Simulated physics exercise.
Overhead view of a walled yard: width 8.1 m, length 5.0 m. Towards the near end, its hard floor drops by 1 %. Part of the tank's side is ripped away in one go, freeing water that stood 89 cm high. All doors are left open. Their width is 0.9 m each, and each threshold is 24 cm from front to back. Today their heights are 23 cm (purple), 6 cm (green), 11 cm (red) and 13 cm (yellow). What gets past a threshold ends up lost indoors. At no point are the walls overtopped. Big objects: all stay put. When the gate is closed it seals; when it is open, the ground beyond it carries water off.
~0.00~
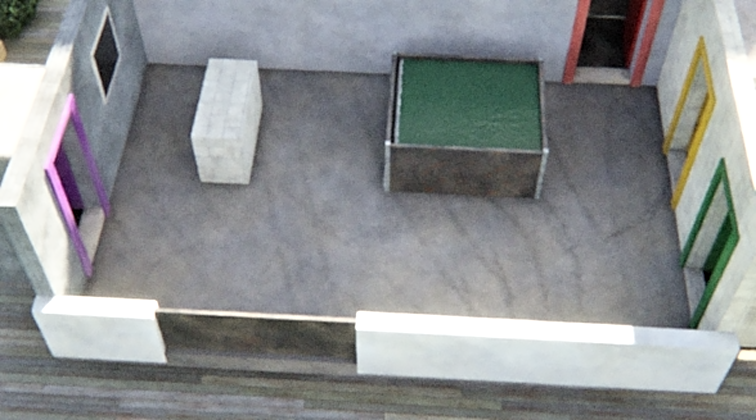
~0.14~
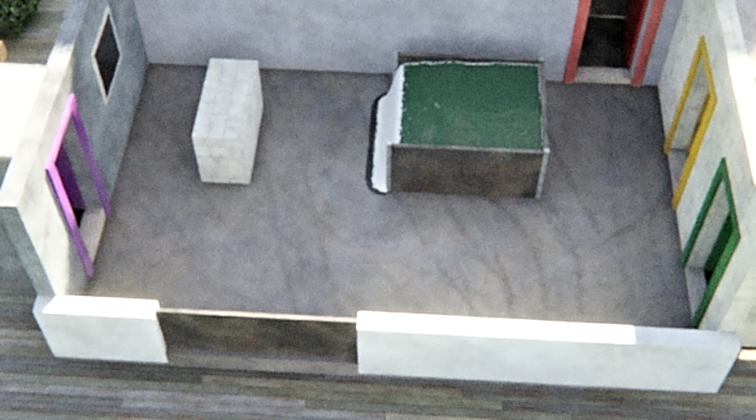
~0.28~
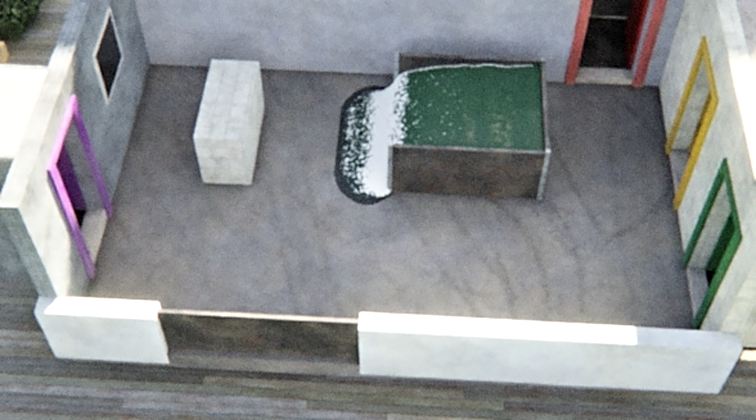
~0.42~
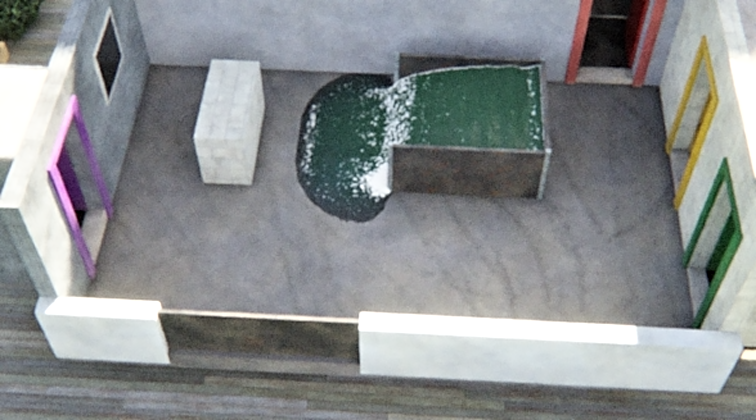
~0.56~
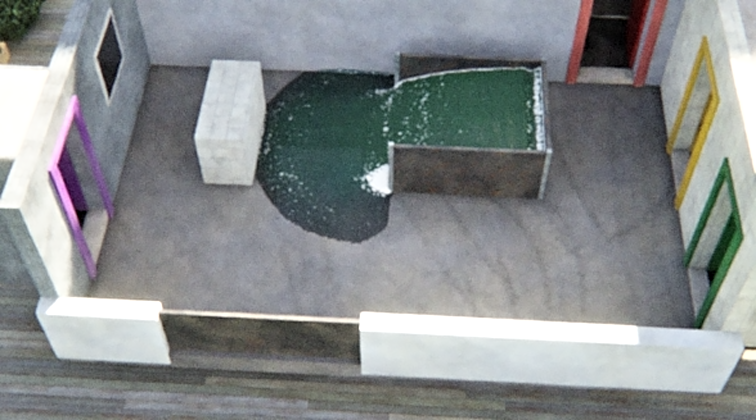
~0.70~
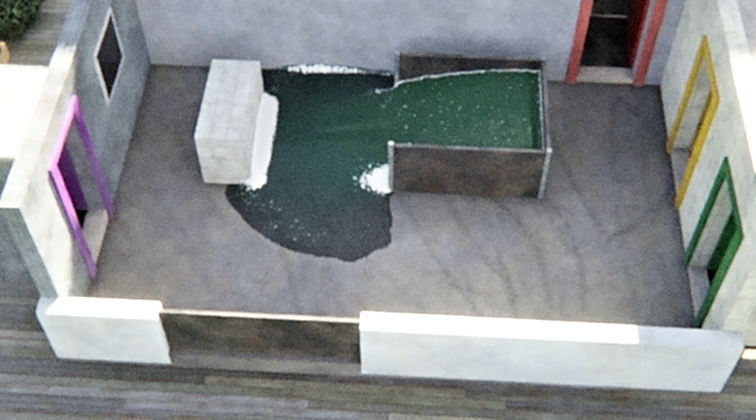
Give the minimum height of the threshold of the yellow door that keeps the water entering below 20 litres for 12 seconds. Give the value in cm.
Minimum height: About 7 cm.
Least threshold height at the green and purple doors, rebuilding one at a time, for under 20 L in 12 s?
You'd want about 14.5 centimetres at green and about 21 centimetres at purple.
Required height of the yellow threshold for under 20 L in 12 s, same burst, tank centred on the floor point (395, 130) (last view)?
Close to 7.5 cm would do it.
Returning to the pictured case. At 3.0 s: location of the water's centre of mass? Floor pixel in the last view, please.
At about (282, 178).
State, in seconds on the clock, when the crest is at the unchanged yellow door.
Some 8.0 s, more or less.
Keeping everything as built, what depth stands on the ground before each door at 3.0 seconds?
Purple door 22 cm, green door 0 cm, red door 0 cm, yellow door 0 cm.
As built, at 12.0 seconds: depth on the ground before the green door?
It works out to about 12.5 centimetres deep.
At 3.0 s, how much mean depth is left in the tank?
Close to 17 cm deep on average.
After 1.4 s water covers 30 % of the floor, deepest (56 cm) near (274, 143); it has not reached the yellow door.
After 3.0 s water covers 50 % of the floor, deepest (38 cm) near (146, 278); it has not reached the yellow door.
After 12.0 s water covers 100 % of the floor, deepest (15 cm) near (658, 142); 8 cm at the yellow door, 0 litres in over its 13 cm threshold.
At the yellow door as built, the water arrived by 5.6 s and peaked near 13 cm at 8.2 s.
With a threshold of 6.5 cm, 27 litres would have come in within the 12 s; with 8.5 cm, 10 litres. So under 20 litres takes about 7 cm.
